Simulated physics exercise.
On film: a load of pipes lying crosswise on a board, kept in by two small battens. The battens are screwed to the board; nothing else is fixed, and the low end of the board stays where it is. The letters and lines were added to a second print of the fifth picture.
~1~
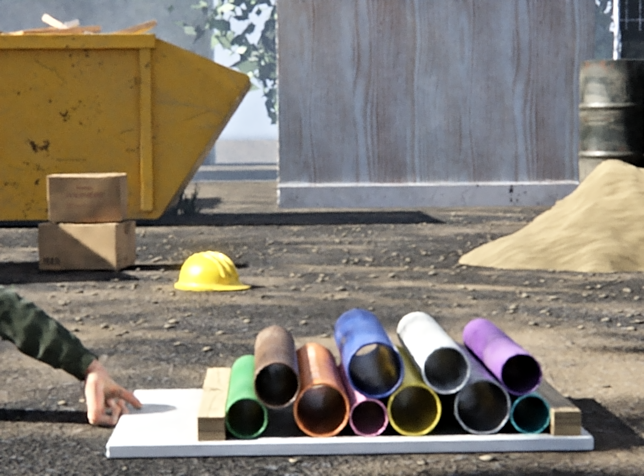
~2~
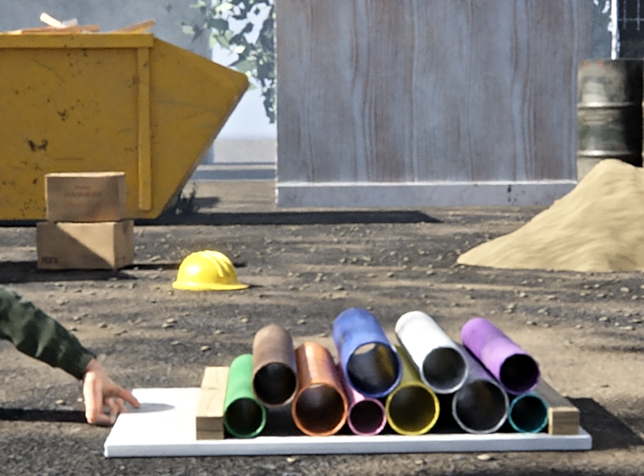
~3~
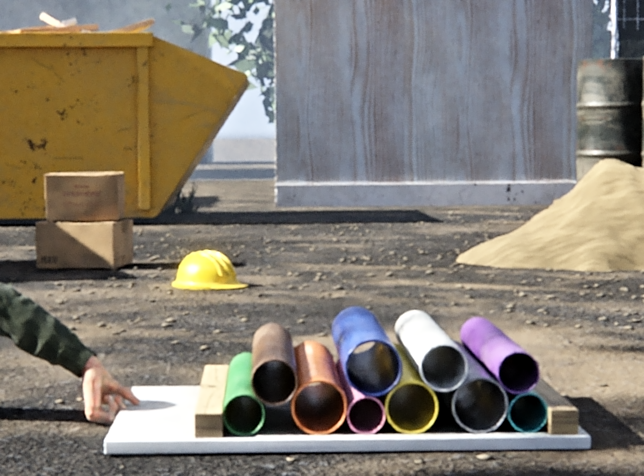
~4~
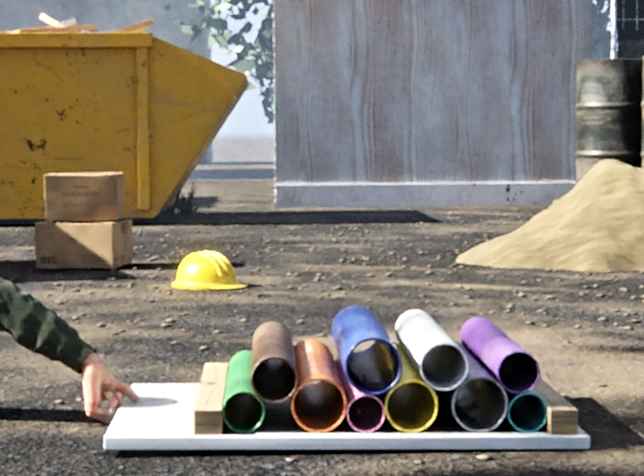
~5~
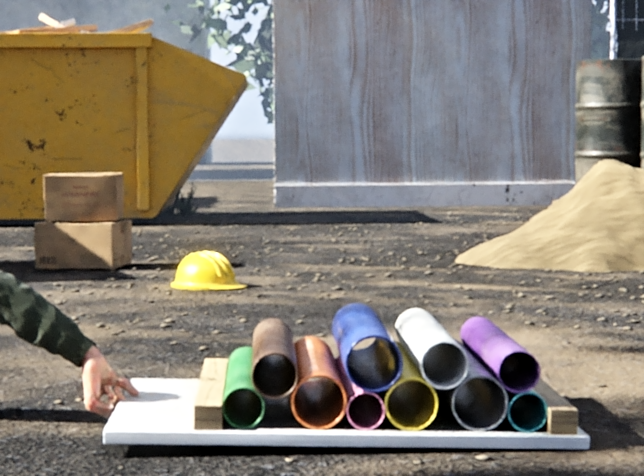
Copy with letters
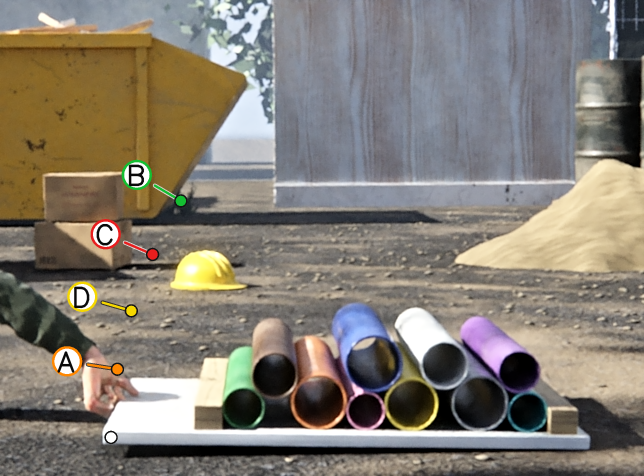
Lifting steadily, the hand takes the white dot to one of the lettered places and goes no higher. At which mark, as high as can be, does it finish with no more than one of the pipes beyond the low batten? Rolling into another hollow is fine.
The highest mark that will do is B.
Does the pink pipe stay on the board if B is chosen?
Yes, with B.
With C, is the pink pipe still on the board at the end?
Yes, with C.
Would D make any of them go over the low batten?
At D: Yes.
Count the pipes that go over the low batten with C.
At C the number is one.
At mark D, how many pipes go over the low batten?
It comes to one.
On the marked copy, A at (118, 369); B at (181, 201); C at (153, 254); D at (131, 311); the white dot at (111, 438).
With B. Early on, board at 18°.
Further on, board at 31°.
At the end, board at 31°, one over the low batten (purple).
As for the rest, A none over the low batten; C one over the low batten (purple); D one over the low batten (purple).
